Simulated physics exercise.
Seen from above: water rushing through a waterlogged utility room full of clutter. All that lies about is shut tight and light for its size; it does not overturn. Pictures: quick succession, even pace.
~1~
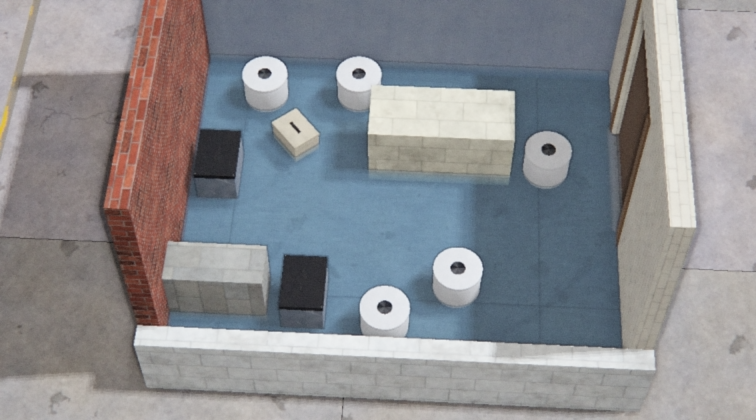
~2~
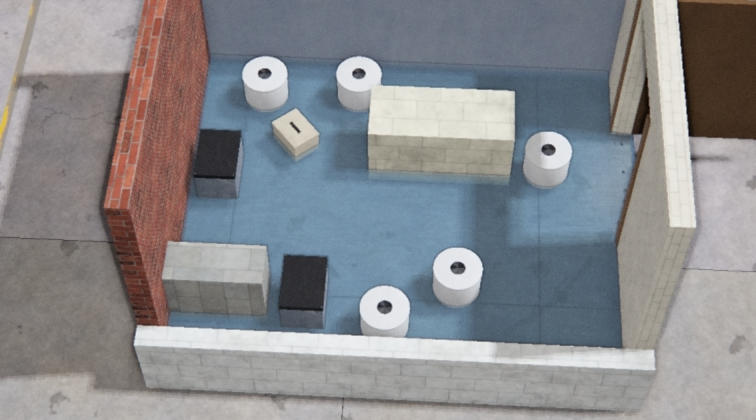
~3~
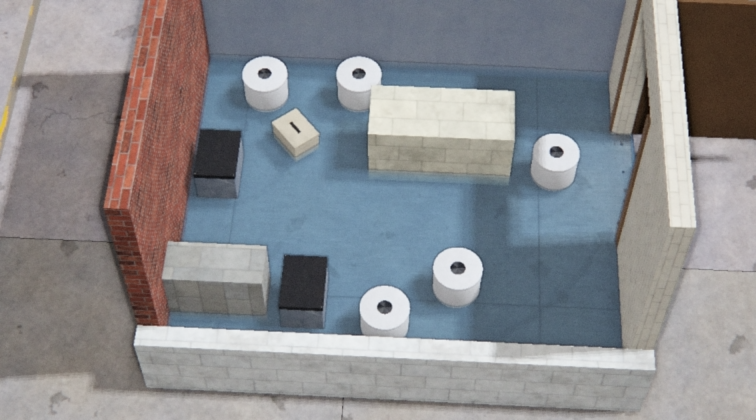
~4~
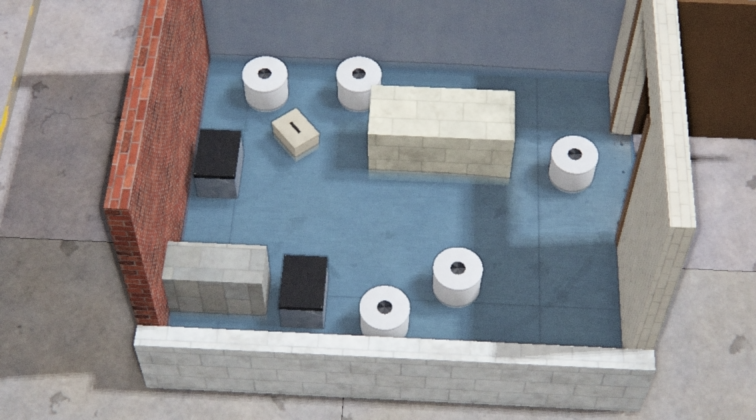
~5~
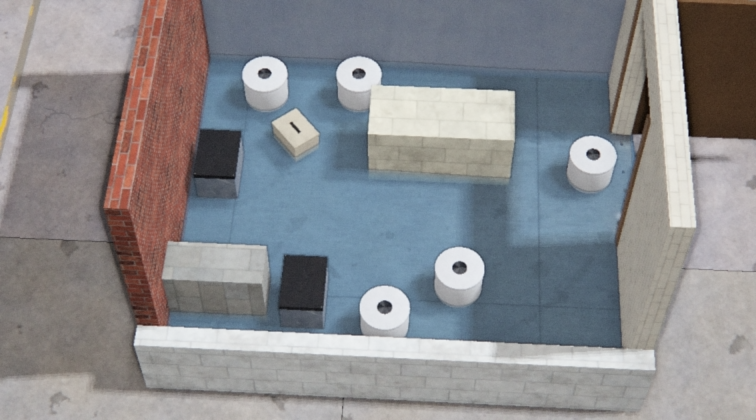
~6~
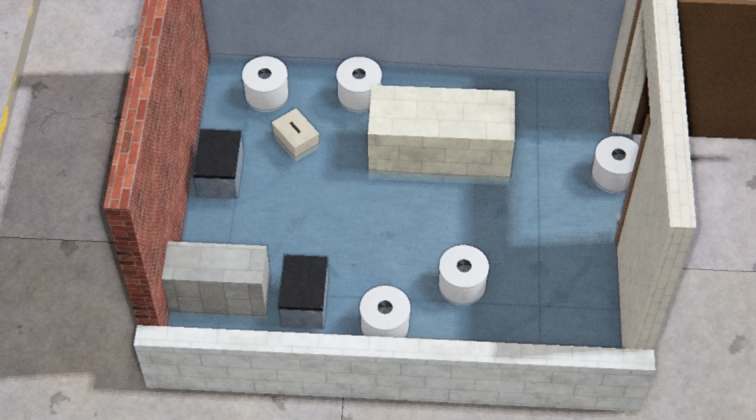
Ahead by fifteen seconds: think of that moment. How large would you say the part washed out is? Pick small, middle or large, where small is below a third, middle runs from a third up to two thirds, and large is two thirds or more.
Middle.
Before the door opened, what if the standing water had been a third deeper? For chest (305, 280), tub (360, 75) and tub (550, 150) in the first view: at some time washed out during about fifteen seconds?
Outcomes, first to last: Kept back, departed, departed.
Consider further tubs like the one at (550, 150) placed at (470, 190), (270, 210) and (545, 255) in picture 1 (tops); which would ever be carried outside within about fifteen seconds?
Taking them in turn: Flushed away, held back and flushed away.
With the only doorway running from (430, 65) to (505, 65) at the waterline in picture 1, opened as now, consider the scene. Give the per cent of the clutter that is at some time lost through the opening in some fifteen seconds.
I reckon close to 50 per cent.
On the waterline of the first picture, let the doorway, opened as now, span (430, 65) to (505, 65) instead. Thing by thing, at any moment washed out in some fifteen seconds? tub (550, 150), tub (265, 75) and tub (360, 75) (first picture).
In the order given, it's escaped, escaped, escaped.
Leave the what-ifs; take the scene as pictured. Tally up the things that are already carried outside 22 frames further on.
I make it 2.
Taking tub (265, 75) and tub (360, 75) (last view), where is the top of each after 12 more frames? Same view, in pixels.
I'd say about (302, 75) for the first and about (496, 84) for the second.
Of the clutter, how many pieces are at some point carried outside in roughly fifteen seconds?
Count: 3.
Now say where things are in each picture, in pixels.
In the first picture, a tub at (549, 150), afloat; a tub at (458, 268), afloat; 0 of 8 have shifted.
In the second picture, a tub at (549, 150) floats; a tub at (458, 268), afloat; 0 of 8 have shifted.
In the third picture, a tub at (556, 152) floats, close to its start; a tub at (458, 268), afloat; 1 of 8 have shifted.
In the fourth picture, a tub at (575, 155) floats, close to its start; a tub at (458, 268) floats; 1 of 8 have shifted.
In the fifth picture, a tub at (593, 155), afloat, a stride from its start; a tub at (460, 268) floats; 1 of 8 have shifted.
In the sixth picture, a tub at (619, 155) floats, a stride from its start; a tub at (464, 266), afloat, close to its start; 2 of 8 have shifted.
A moment on, 1 of 8 are out; 7 afloat.
Next, 1 of 8 are out; 7 afloat.
Later, 2 of 8 are out; 6 afloat.
In the end, 3 of 8 are out; 4 afloat.
